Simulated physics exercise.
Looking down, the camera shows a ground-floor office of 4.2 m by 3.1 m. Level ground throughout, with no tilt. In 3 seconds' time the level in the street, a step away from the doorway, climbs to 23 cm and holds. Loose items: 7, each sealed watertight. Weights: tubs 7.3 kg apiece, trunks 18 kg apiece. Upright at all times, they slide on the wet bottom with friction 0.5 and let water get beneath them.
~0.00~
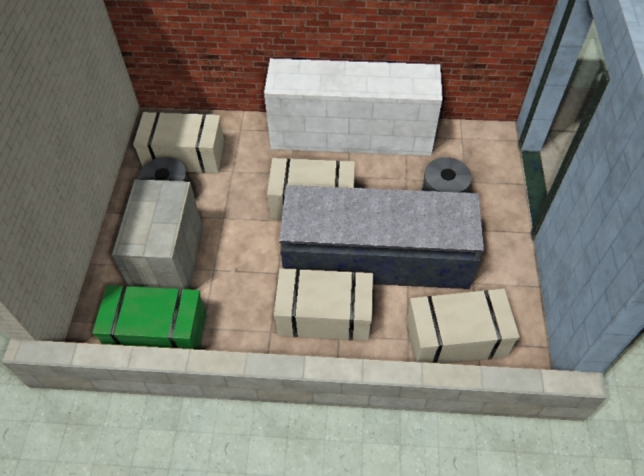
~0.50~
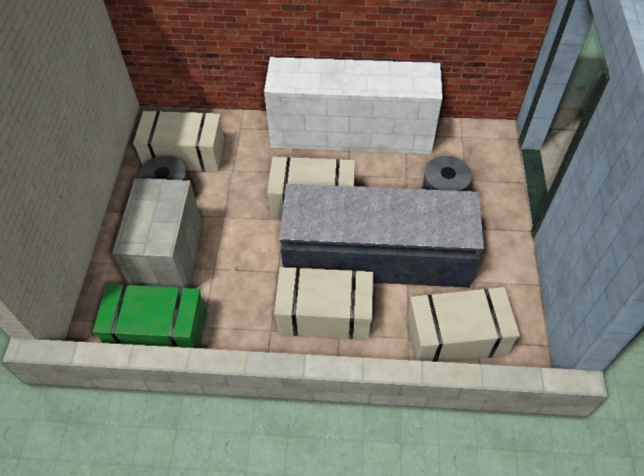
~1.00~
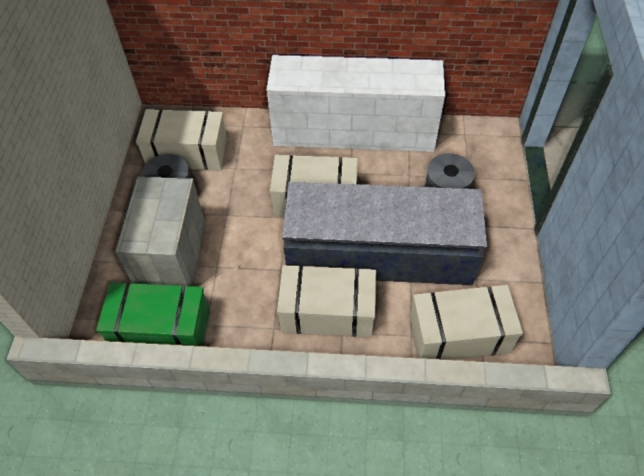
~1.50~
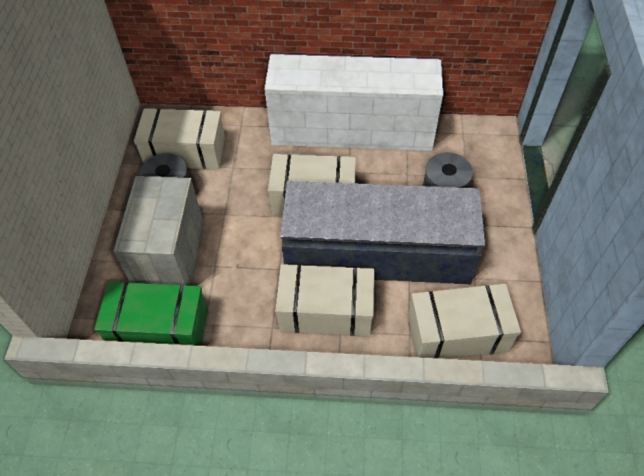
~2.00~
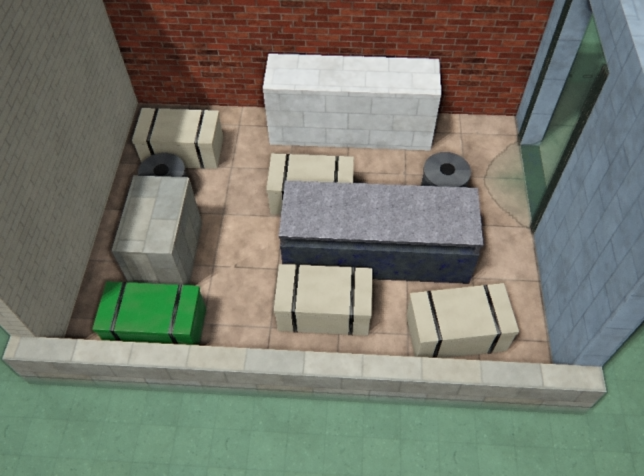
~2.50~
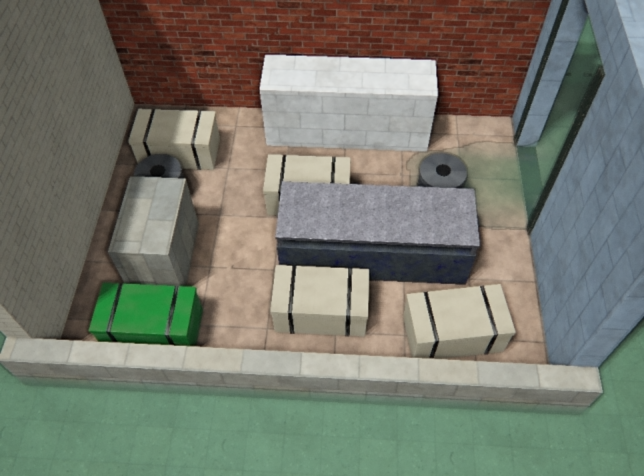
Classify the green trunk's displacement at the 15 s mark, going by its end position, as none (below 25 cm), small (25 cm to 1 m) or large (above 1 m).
Large.
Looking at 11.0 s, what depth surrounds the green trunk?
Roughly 13 cm deep.
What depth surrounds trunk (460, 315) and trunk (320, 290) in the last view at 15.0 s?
First about 19 cm, second about 19 cm.
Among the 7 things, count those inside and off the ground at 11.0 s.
I count 7.
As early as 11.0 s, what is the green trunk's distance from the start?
It has shifted about 200 cm.
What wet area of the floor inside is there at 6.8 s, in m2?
I'd put it close to 9.5 m2.
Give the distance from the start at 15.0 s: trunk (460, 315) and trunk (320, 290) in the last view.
They sit 60 cm and 100 cm away, in the order given.
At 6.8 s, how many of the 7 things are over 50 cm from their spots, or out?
That would be 3.
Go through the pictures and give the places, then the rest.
In the first frame, the green trunk at (147, 311), on the bottom; 0.0 m2 under water; 0 of 7 have shifted.
In the second frame, the green trunk at (147, 310), on the bottom; water covers 0.0 m2; 0 of 7 have shifted.
In the third frame, the green trunk at (151, 308), on the bottom; water covers 0.0 m2; 0 of 7 have shifted.
In the fourth frame, the green trunk at (149, 308) rests on the ground; 0.0 m2 under water; 0 of 7 have shifted.
In the fifth frame, the green trunk at (147, 307) rests on the ground; water covers 0.3 m2; 0 of 7 have shifted.
In the sixth frame, the green trunk at (143, 308) rests on the ground; 0.9 m2 under water; 0 of 7 have shifted.
After 3.5 s the green trunk is near (143, 308), 0.0 m from its start, aground; 0 afloat.
After 6.8 s the green trunk is near (143, 308), 0.0 m from its start, aground; 4 afloat.
After 11.0 s the green trunk is near (359, 316), 1.8 m from its start, afloat; 7 afloat.
After 15.0 s the green trunk is near (360, 317), 1.8 m from its start, afloat; 7 afloat.
